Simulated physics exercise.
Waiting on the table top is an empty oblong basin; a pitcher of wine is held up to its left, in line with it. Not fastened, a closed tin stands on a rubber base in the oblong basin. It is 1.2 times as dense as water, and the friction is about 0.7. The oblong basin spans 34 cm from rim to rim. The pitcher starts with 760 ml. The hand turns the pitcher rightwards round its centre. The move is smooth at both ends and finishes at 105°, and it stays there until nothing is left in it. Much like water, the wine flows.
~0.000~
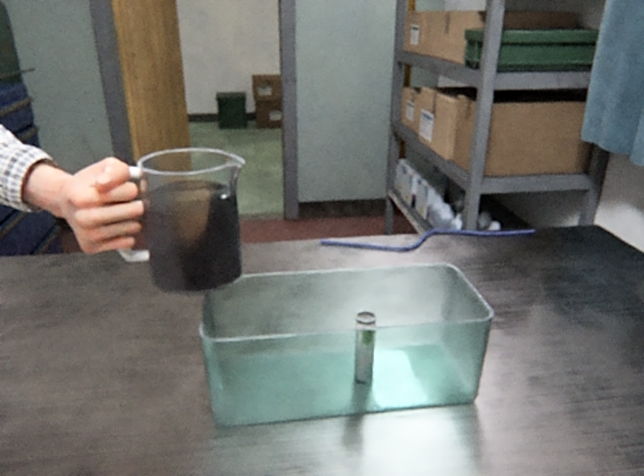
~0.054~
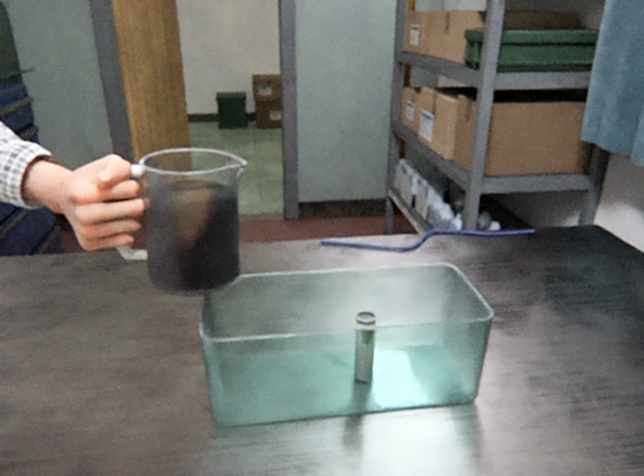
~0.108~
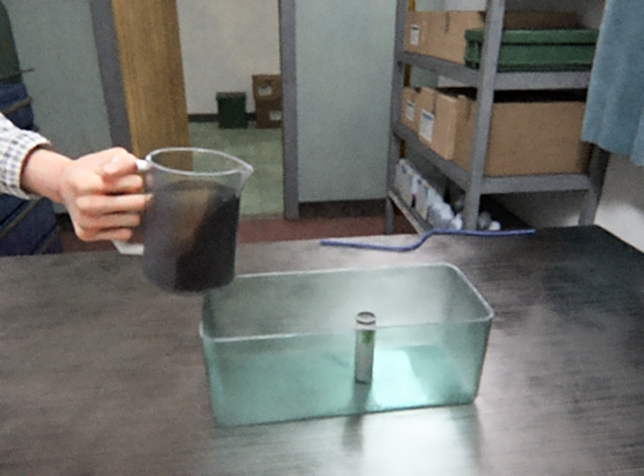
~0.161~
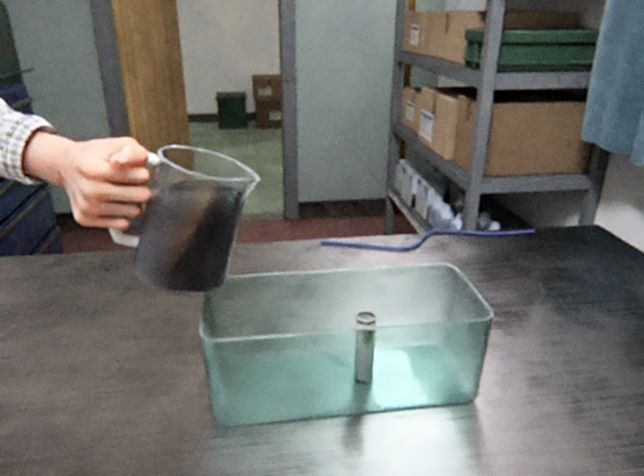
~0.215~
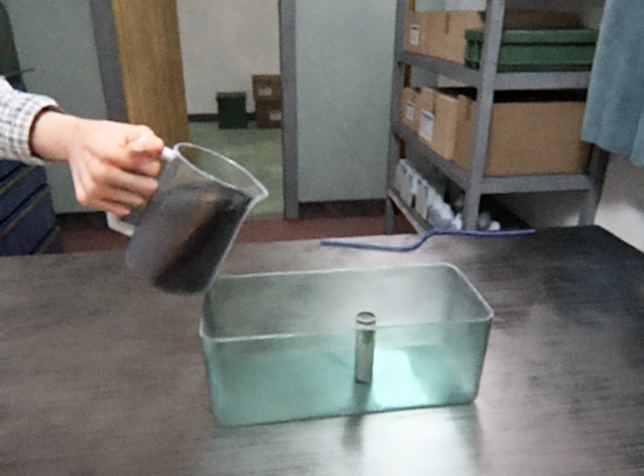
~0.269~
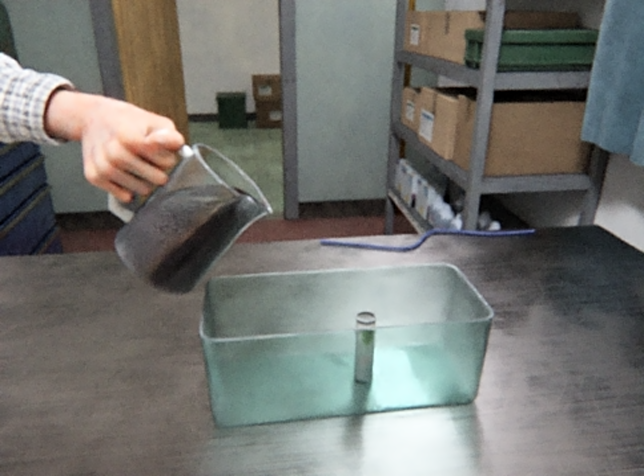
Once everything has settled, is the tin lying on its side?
No, it stays on its base.
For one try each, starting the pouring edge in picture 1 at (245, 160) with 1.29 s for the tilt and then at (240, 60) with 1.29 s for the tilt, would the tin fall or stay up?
In the first try it remains standing; in the second it comes down.
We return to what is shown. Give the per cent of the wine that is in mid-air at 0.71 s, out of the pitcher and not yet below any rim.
Roughly 14 per cent.
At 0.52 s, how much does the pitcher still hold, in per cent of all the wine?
68 %.
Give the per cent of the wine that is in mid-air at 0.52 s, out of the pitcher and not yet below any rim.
It comes to about 18 percent.
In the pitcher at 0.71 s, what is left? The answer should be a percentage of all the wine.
Roughly 24 per cent.
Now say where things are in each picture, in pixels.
In the first picture, it leans 0°; its right rim is at (244, 160); the wine meets the walls at (146, 193) and (233, 190); the oblong basin's rim runs from (204, 308) to (473, 289); the tin's top is at (366, 319).
In the second picture, it leans 2°; its right rim is at (246, 162); the wine meets the walls at (147, 192) and (234, 189).
In the third picture, it leans 8°; its right rim is at (252, 168); the wine meets the walls at (150, 192) and (237, 191).
In the fourth picture, it leans 17°; its right rim is at (260, 178); the wine meets the walls at (150, 203) and (241, 191).
In the fifth picture, it leans 29°; its right rim is at (268, 193); the wine meets the walls at (144, 212) and (252, 196).
In the sixth picture, it leans 43°; its right rim is at (272, 210); the wine meets the walls at (129, 220) and (263, 201).
Then, 0.52 s in, the tilt is 100° and 68 per cent is still to pour; the tin stands where it began.
Then, 0.71 s in, the tilt is 105° and 25 per cent is still to pour; the tin stands where it began.
Then, 0.90 s in, the tilt is 105° and 7 per cent is still to pour; the tin stands where it began.
Then, 1.11 s in, the tilt is 105° and 1 per cent is still to pour; the tin stands where it began.
Finally, the tin stands where it began.
